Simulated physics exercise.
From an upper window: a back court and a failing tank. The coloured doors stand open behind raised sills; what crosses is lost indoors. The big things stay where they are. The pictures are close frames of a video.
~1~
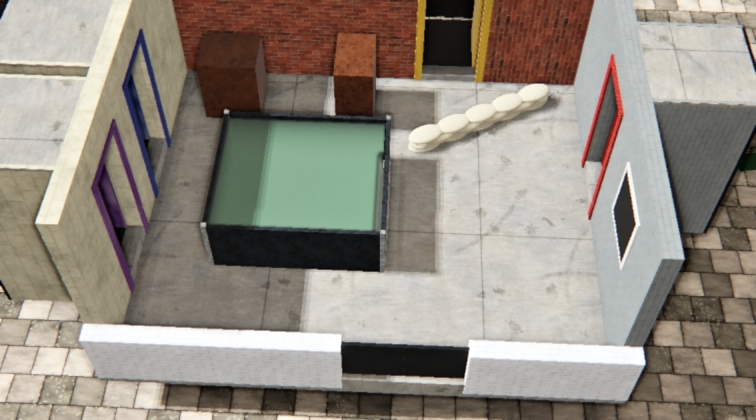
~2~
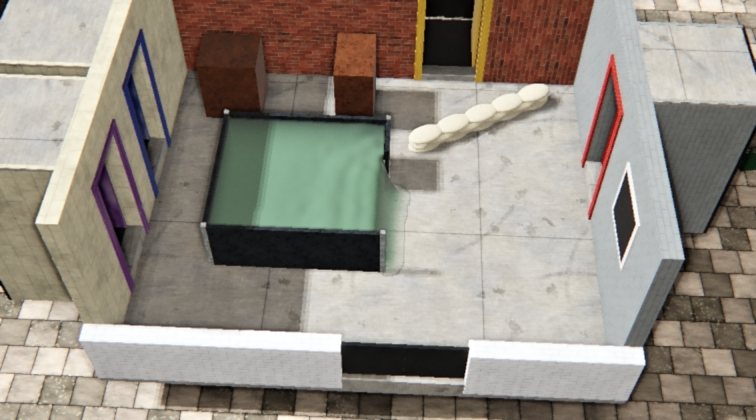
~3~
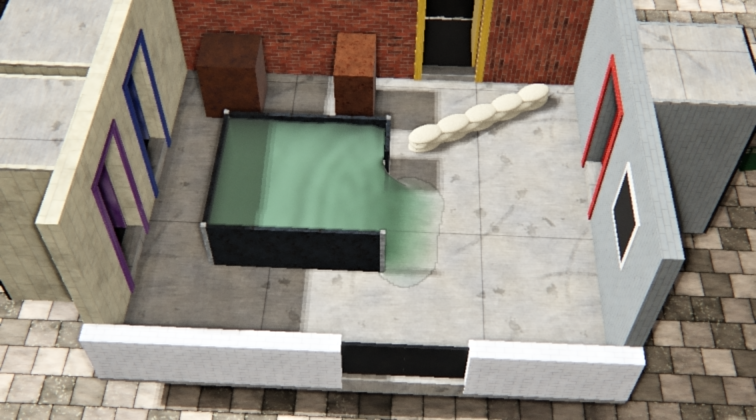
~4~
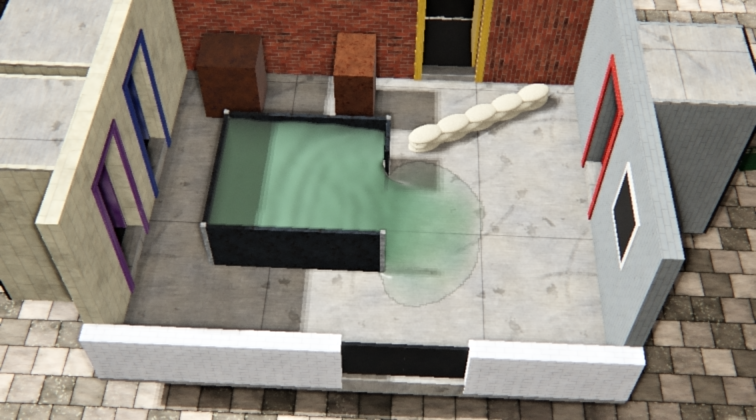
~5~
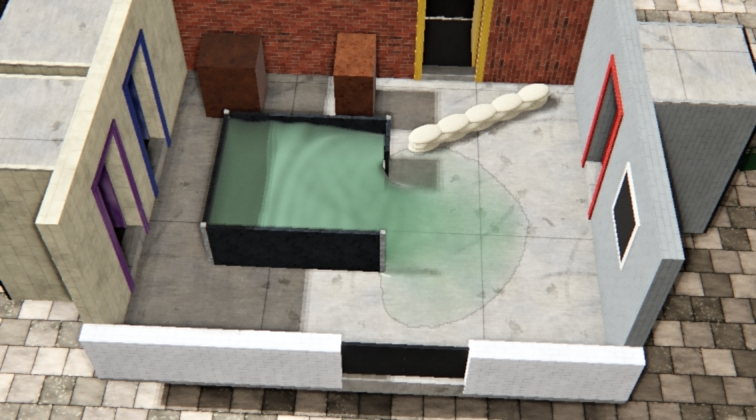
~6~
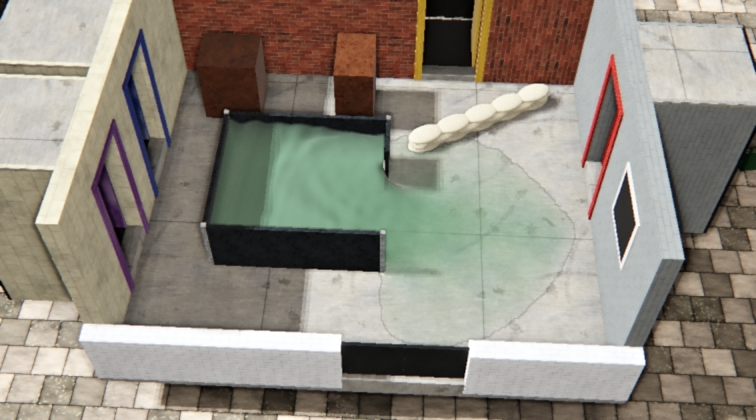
In a walled back court, a dark-sided tank of green water stood still until its right side opened, and the water poured out and spread rightward across the pale paving in a widening, thinning sheet.
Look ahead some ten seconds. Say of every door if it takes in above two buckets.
The blue door stays under that; the purple door stays under that; the yellow door stays under that; the red door takes more than that.
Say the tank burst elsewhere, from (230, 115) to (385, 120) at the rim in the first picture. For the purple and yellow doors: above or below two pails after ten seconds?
One by one: Purple door keeps below it, yellow door is over.
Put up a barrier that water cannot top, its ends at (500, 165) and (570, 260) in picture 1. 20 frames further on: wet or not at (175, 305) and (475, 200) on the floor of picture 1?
In that order: Dry, awash.
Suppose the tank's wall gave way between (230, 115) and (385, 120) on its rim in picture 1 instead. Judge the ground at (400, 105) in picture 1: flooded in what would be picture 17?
Verdict: Covered.
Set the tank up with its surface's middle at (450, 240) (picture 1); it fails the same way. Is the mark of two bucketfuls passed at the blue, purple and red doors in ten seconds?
My reading: Blue stays under, purple holds, red holds.
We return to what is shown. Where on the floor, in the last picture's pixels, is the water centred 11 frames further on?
Roughly at (422, 233).
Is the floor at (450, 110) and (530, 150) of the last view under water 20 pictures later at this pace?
In turn: Flooded, covered.
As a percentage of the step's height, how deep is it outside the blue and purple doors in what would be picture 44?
About 10 and 70 per cent.
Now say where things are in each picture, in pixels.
In the first frame, the water tank at (301, 173) is whole and still.
In the second frame, water pours out at (382, 217) and has run to (397, 188).
In the third frame, water pours out at (382, 218) and has run to (425, 186).
In the fourth frame, the front is at (476, 207), out from the gap at (382, 220).
In the fifth frame, water pours out at (382, 219) and has run to (521, 218).
In the sixth frame, the front is at (567, 227), out from the gap at (382, 219).
A moment on, water covers 45 % of the floor; the blue door not reached, the purple door not reached, the yellow door not reached, the red door over two buckets in.
Next, water covers 45 % of the floor; the blue door not reached, the purple door not reached, the yellow door not reached, the red door far over two buckets in.
Then, water covers 55 % of the floor; the blue door not reached, the purple door not reached, the yellow door wet at the sill, nothing in, the red door far over two buckets in.
Later, water covers 85 % of the floor; the blue door not reached, the purple door wet at the sill, nothing in, the yellow door wet at the sill, nothing in, the red door far over two buckets in.
In the end, water covers 95 % of the floor; the blue door wet at the sill, nothing in, the purple door wet at the sill, nothing in, the yellow door wet at the sill, nothing in, the red door far over two buckets in.
